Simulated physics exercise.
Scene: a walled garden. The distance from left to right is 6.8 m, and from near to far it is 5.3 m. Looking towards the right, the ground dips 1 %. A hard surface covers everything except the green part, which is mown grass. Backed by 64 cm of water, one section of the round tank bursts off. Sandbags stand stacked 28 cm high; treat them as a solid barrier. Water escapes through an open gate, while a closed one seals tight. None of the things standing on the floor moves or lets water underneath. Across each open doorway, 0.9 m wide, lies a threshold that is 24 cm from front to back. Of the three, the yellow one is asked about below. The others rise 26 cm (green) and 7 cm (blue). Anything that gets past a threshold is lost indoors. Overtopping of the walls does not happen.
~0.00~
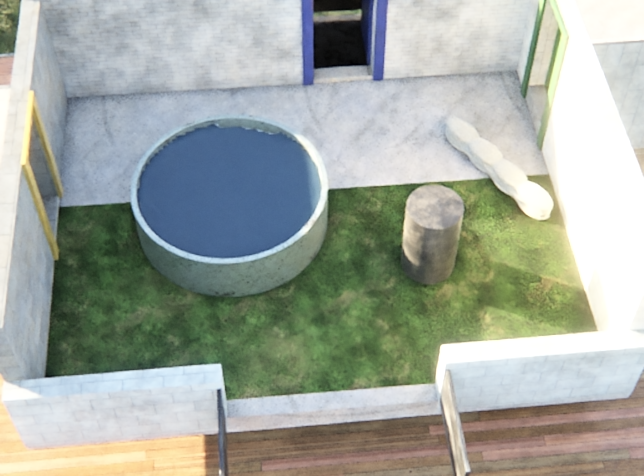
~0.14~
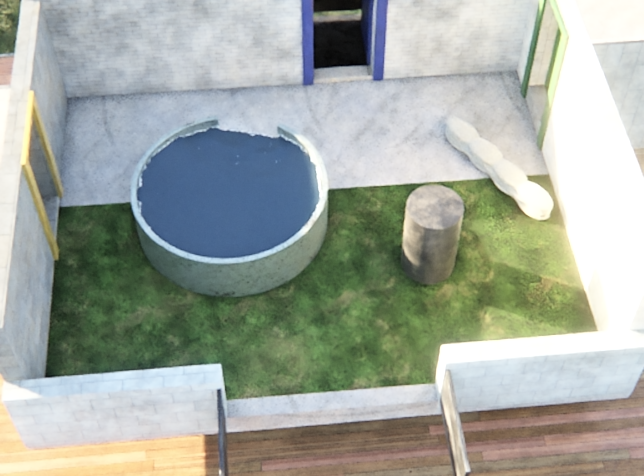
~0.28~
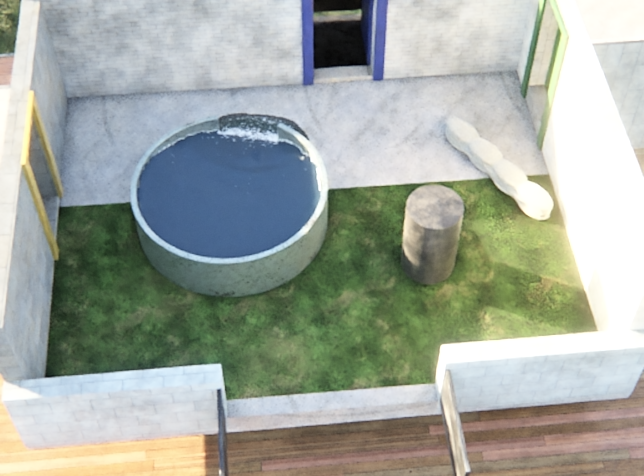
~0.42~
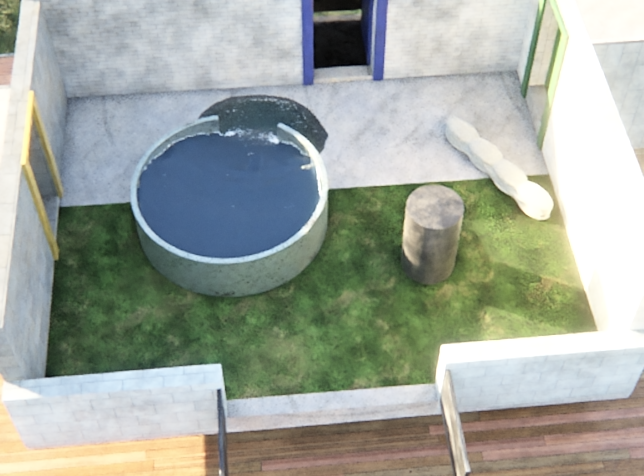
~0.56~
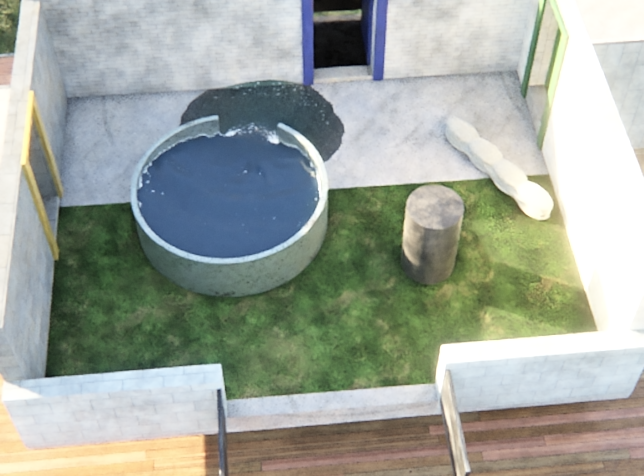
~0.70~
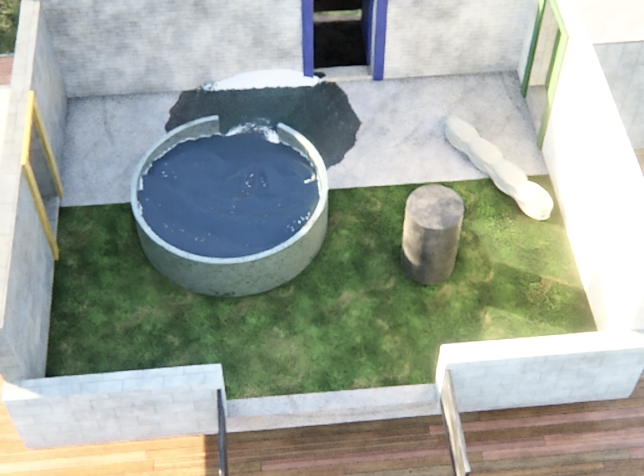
Dark water pouring through a gap in the far rim of a round tank, spreading across pale paving in a walled garden.
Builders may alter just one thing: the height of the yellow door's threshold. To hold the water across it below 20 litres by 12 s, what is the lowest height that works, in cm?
Close to 4.5 cm is just enough.
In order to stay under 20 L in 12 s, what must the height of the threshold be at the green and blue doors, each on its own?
You'd want about 21 centimetres at green and about 19 centimetres at blue.
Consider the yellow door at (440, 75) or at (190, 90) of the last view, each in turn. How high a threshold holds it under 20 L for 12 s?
You'd want about 16 cm there first, then about 19 cm.
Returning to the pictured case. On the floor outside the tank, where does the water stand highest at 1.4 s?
Near (251, 90).
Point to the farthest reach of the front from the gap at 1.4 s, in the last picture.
Lab note: Front tip approx. (440, 78).
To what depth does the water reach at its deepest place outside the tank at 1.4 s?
I'd estimate roughly 40 cm.
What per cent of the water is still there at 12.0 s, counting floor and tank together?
About 92 in every hundred.
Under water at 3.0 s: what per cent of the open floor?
I'd say near 35 percent is wet.
After 1.4 s water covers 15 % of the floor, deepest (40 cm) near (251, 90); it has not reached the yellow door.
After 3.0 s water covers 35 % of the floor, deepest (30 cm) near (501, 83); 6 cm at the yellow door, 0 litres in over its 9 cm threshold.
After 12.0 s water covers 95 % of the floor, deepest (14 cm) near (533, 191); 5 cm at the yellow door, 0 litres in over its 9 cm threshold.
At the yellow door as built, the water arrived by 2.7 s and peaked near 8 cm at 9.0 s.
With a threshold of 3.5 cm, 38 litres would have come in within the 12 s; with 6 cm, 7 litres. So under 20 litres takes about 4.5 cm.
